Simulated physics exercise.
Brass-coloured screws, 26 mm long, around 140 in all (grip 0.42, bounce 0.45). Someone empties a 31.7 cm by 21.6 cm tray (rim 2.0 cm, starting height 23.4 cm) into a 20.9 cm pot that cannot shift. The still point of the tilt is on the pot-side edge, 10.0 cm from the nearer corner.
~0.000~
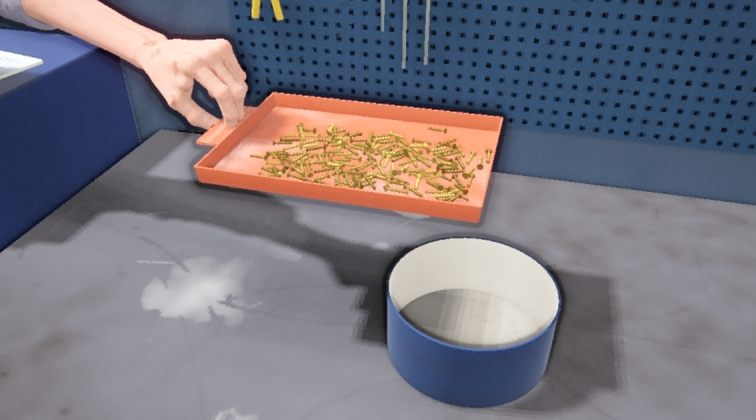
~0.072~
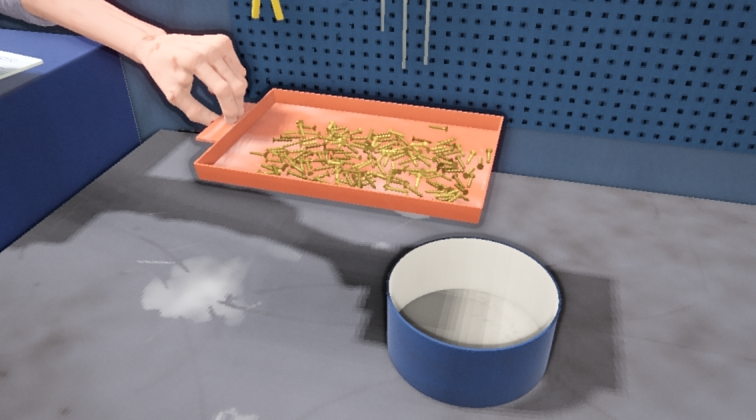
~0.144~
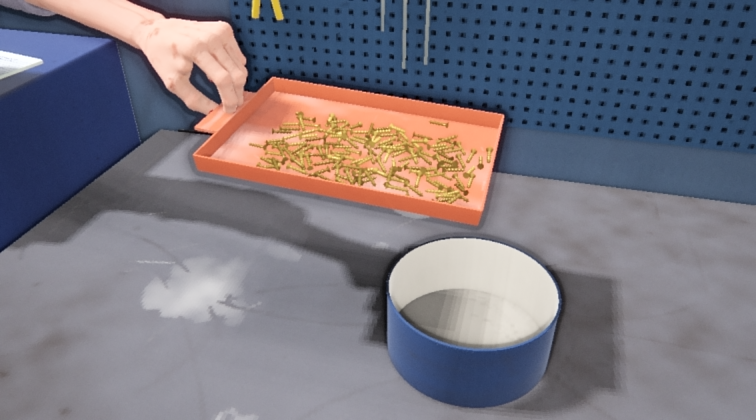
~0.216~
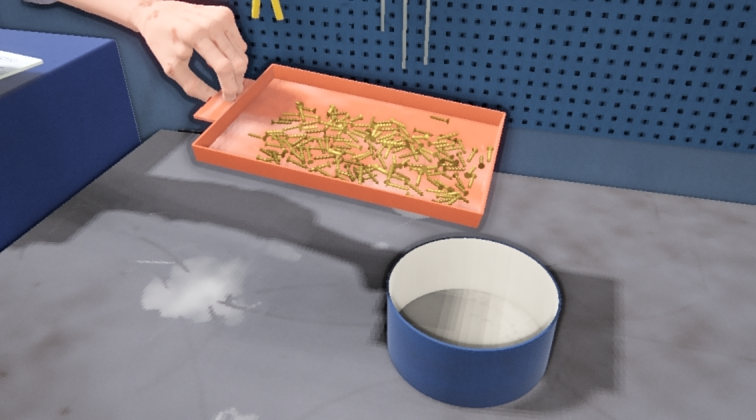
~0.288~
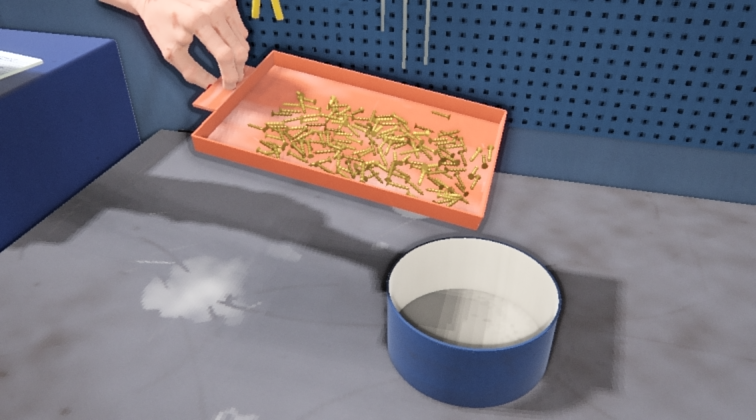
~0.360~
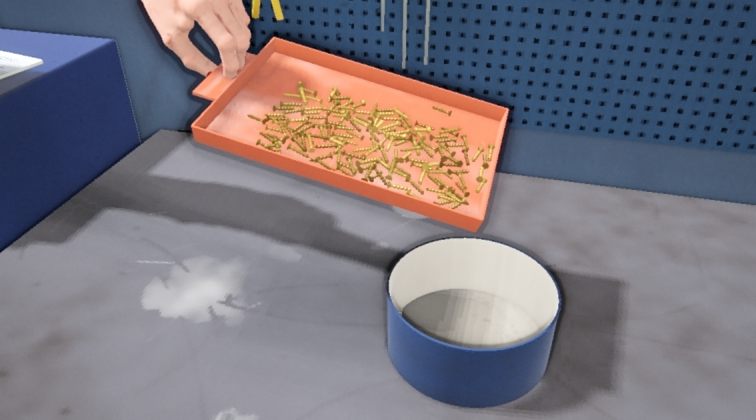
At first, a hand grips the left end of a shallow orange tray of scattered brass-coloured screws, lying level behind a round blue pot on a grey workbench. The hand then raises that end, and the tray tilts modestly down towards the right while the screws barely shift and the pot stays still.
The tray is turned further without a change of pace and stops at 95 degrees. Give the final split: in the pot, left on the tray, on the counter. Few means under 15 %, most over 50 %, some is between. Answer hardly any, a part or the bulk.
In the pot: The bulk; left on the tray: Hardly any; on the counter: Hardly any.
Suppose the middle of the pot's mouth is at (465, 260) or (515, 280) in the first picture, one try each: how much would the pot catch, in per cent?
About 40 and 70 per cent.
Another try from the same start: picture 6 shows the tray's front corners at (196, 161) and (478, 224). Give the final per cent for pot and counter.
Pot 75, counter 25.
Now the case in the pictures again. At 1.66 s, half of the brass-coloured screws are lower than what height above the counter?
Roughly 24 cm.
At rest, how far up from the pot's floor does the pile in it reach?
Some 2.5 cm.
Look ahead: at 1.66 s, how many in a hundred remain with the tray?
About 95 per cent.
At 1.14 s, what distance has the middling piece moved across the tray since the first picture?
About 10 cm.
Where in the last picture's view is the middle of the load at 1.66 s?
At about (458, 199).
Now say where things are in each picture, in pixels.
The first picture shows tray tilt 0 degrees, front corners at (197, 166) and (479, 206); middle of the pieces at (372, 164); pot at (473, 287).
The second picture shows tray tilt 1 degrees, front corners at (197, 163) and (479, 206); middle of the pieces at (372, 163).
The third picture shows tray tilt 4 degrees, front corners at (196, 154) and (480, 209), lowest corner right front; middle of the pieces at (372, 159).
The fourth picture shows tray tilt 7 degrees, front corners at (195, 144) and (480, 212), lowest corner right front; middle of the pieces at (373, 154).
The fifth picture shows tray tilt 11 degrees, front corners at (195, 135) and (481, 215), lowest corner right front; middle of the pieces at (373, 150).
The sixth picture shows tray tilt 14 degrees, front corners at (195, 125) and (481, 218), lowest corner right front; middle of the pieces at (374, 145); pot at (473, 287). Its pace works out near 50 degrees a second.
Then, at 1.14 s, tilt 52 degrees; the tray holds 100 %, the pot 0 %.
After 1.66 s, tilt 77 degrees; the tray holds 95 %, the pot 5 %.
After 2.25 s, tilt 95 degrees; the tray holds 0 %, the pot 95 %.
In the end, at 3.0 s, pot 100 %, tray 0 %, counter 0 %.
